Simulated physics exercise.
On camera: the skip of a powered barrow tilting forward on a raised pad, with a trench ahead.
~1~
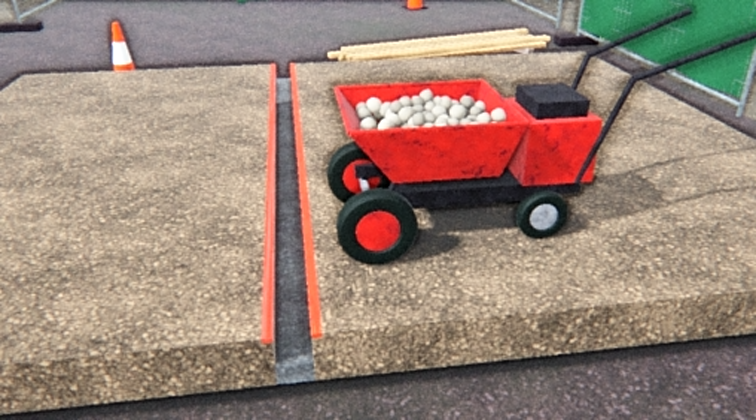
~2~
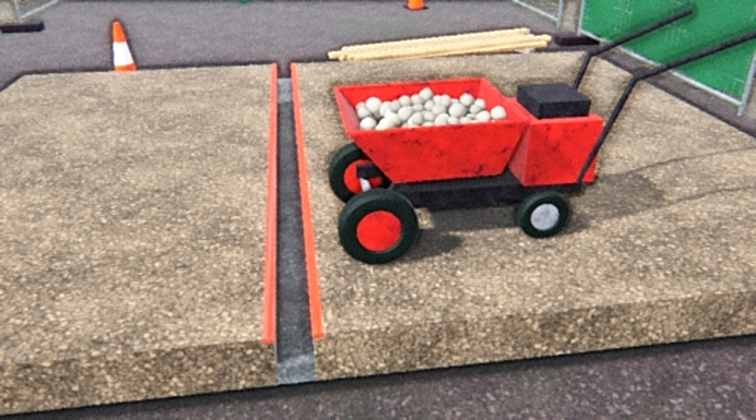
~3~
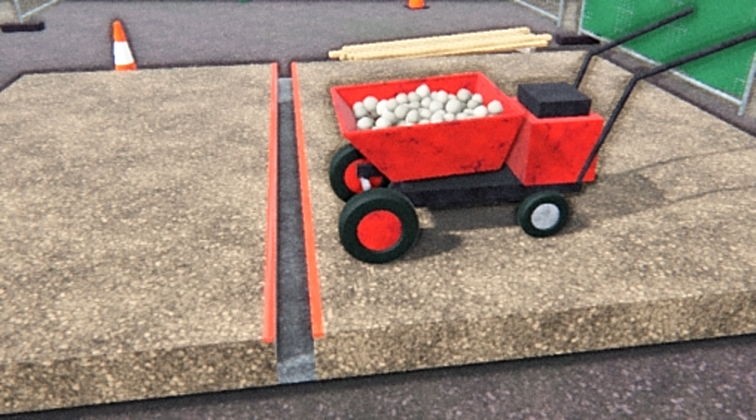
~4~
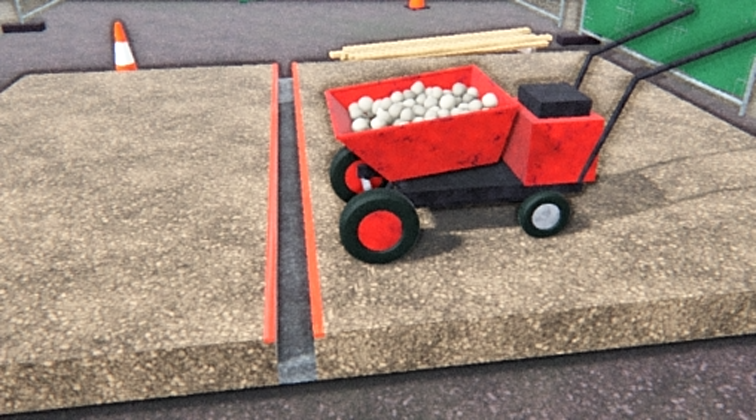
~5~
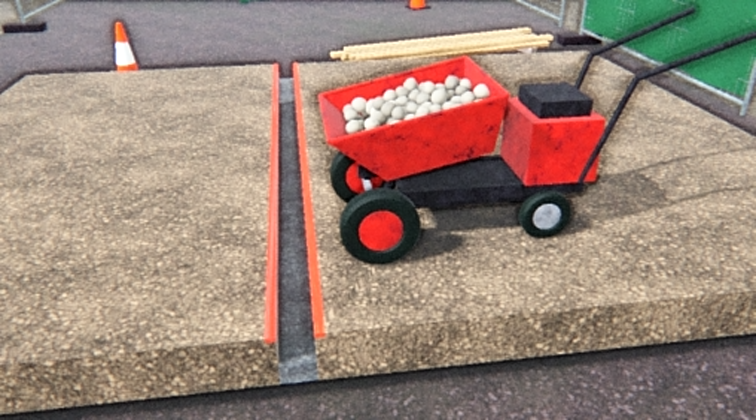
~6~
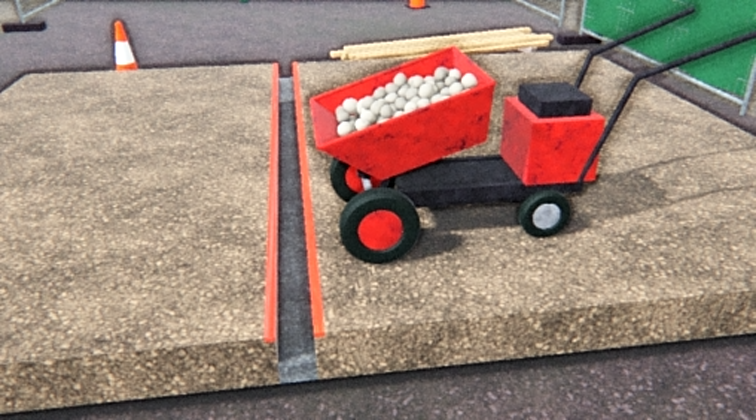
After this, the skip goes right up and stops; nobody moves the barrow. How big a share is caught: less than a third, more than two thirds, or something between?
The trench takes under a third.
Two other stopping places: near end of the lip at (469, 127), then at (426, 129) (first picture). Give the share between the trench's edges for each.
About 30 and 50 per cent.
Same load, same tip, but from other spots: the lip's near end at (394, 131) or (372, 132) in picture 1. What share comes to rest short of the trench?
In turn 10 and 0 in a hundred.
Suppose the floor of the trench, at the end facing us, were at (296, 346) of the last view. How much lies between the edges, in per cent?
Roughly 0 in a hundred.
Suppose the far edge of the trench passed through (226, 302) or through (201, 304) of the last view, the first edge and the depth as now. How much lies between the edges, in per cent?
Near 60 % and 90 %.
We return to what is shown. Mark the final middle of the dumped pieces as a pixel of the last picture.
At about (214, 234).
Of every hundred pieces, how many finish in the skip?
Close to 10 per cent.
Soon after the last picture, skip tipped steeply; all in the skip.
A little later, skip tipped right over; about two thirds in the skip; about a third beyond it; a small part falling.
Later still, skip tipped right over; a small part in the skip; a stray few in or heaped over the trench; most beyond it.
At rest, skip tipped right over; a small part in the skip; a stray few in or heaped over the trench; most beyond it.
